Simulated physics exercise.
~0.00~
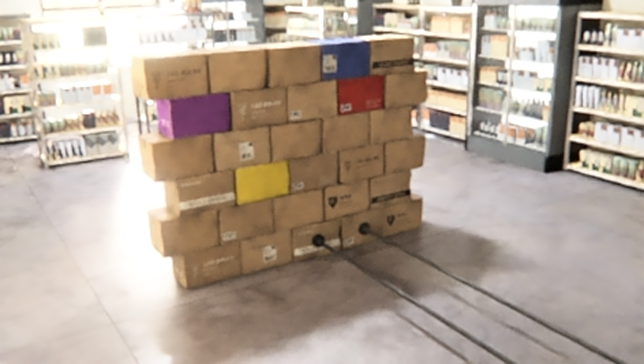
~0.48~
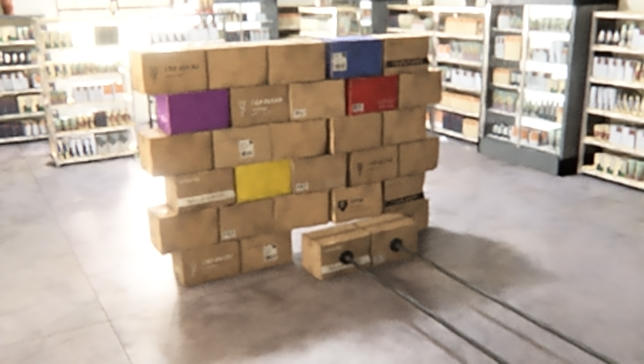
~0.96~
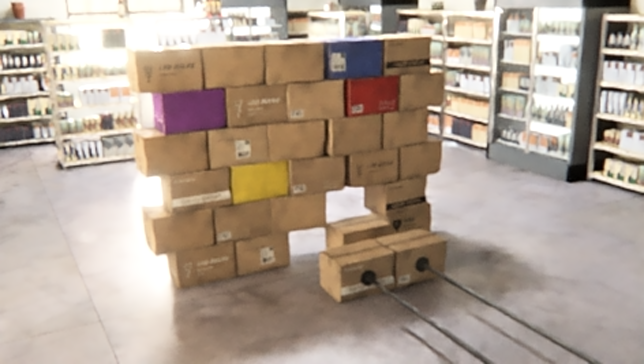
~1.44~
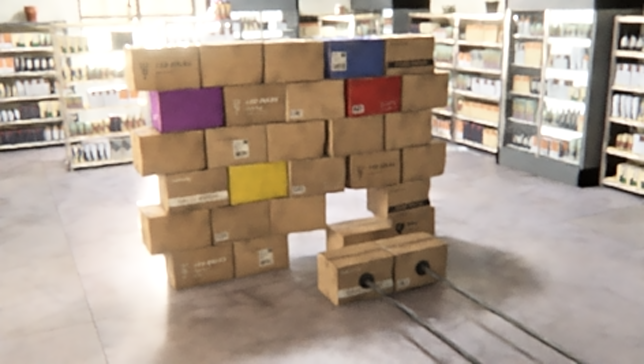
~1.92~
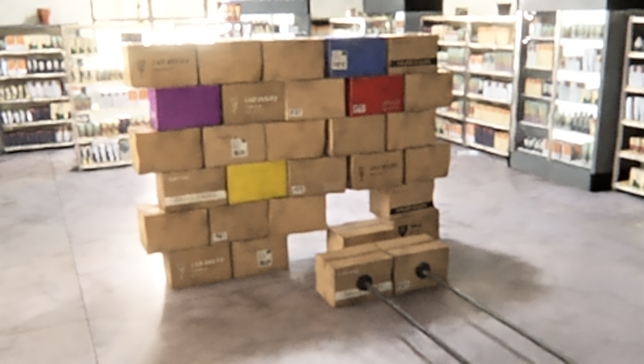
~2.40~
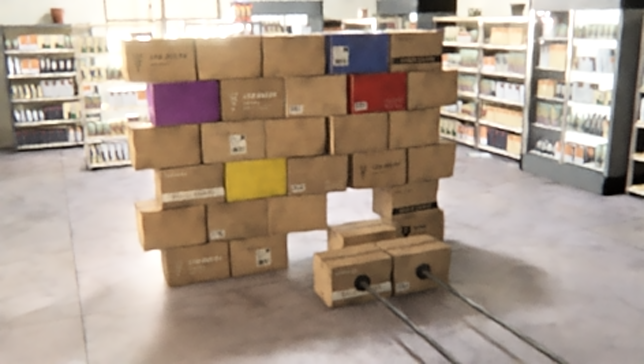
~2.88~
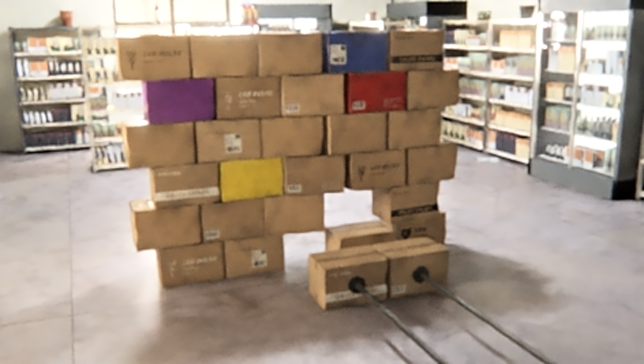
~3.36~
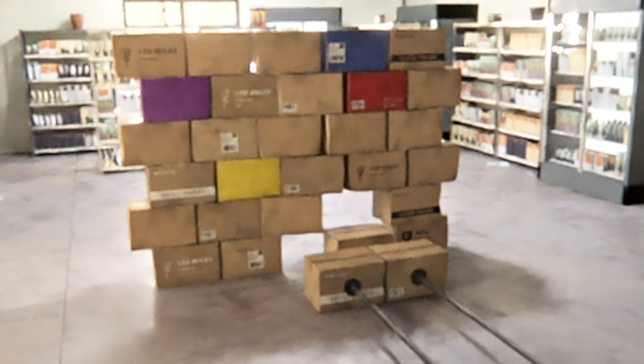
Two dark rods drew a pair of cardboard boxes out of the bottom right of a stacked wall, and one box above dropped behind them into the gap, while the rest, including the red, blue, yellow and purple ones, stayed up.
